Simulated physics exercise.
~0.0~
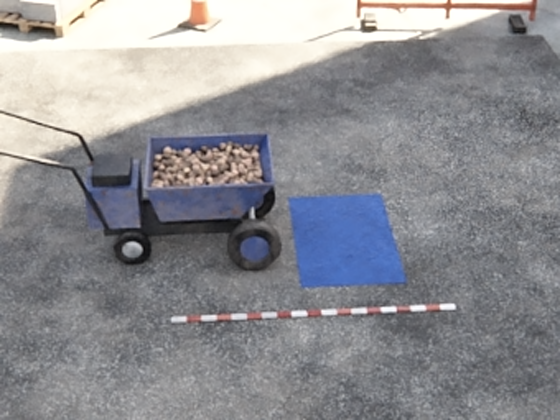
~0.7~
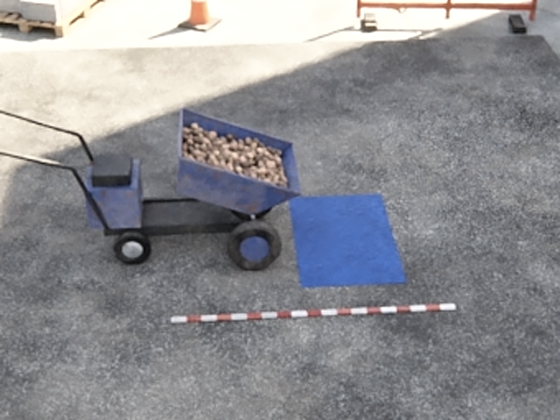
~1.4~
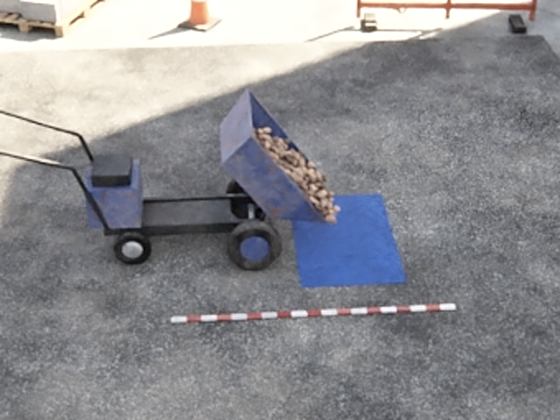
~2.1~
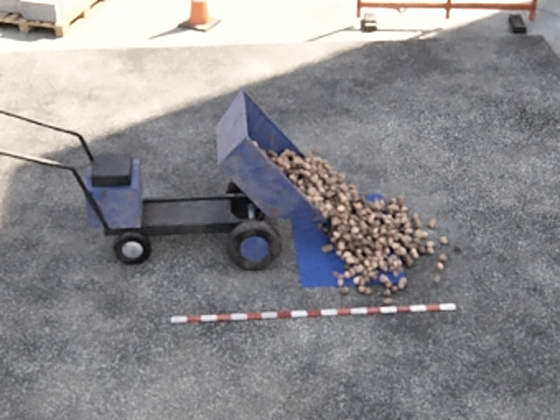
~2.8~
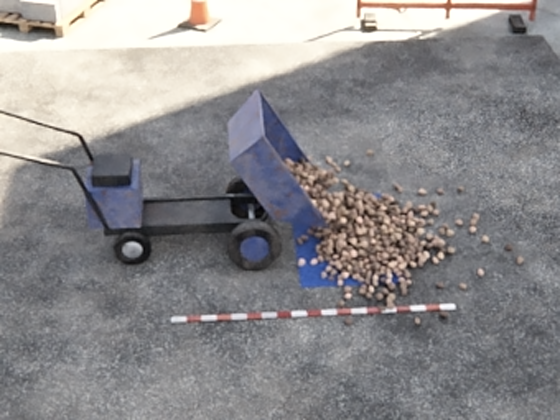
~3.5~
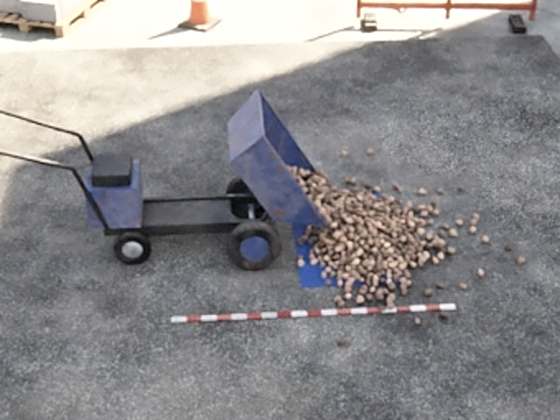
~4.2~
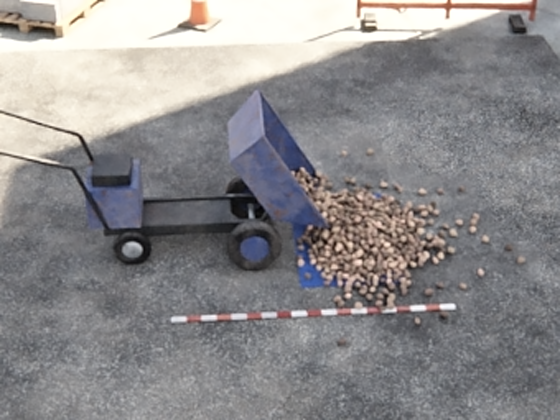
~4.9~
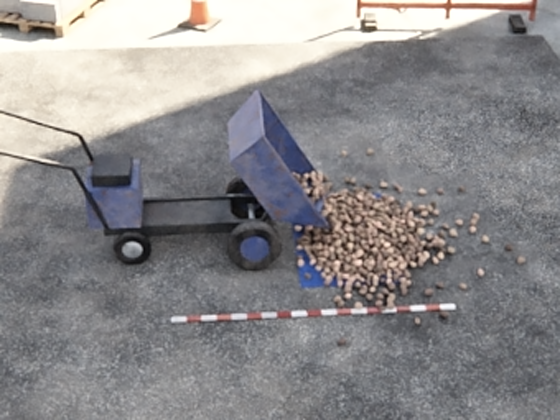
The blue tray of a small barrow tips steeply to the right, and its load of brownish stones slides out onto a blue sheet on the grey ground, ending as a spread heap covering most of it, with some stones scattered beyond and the tray still raised.
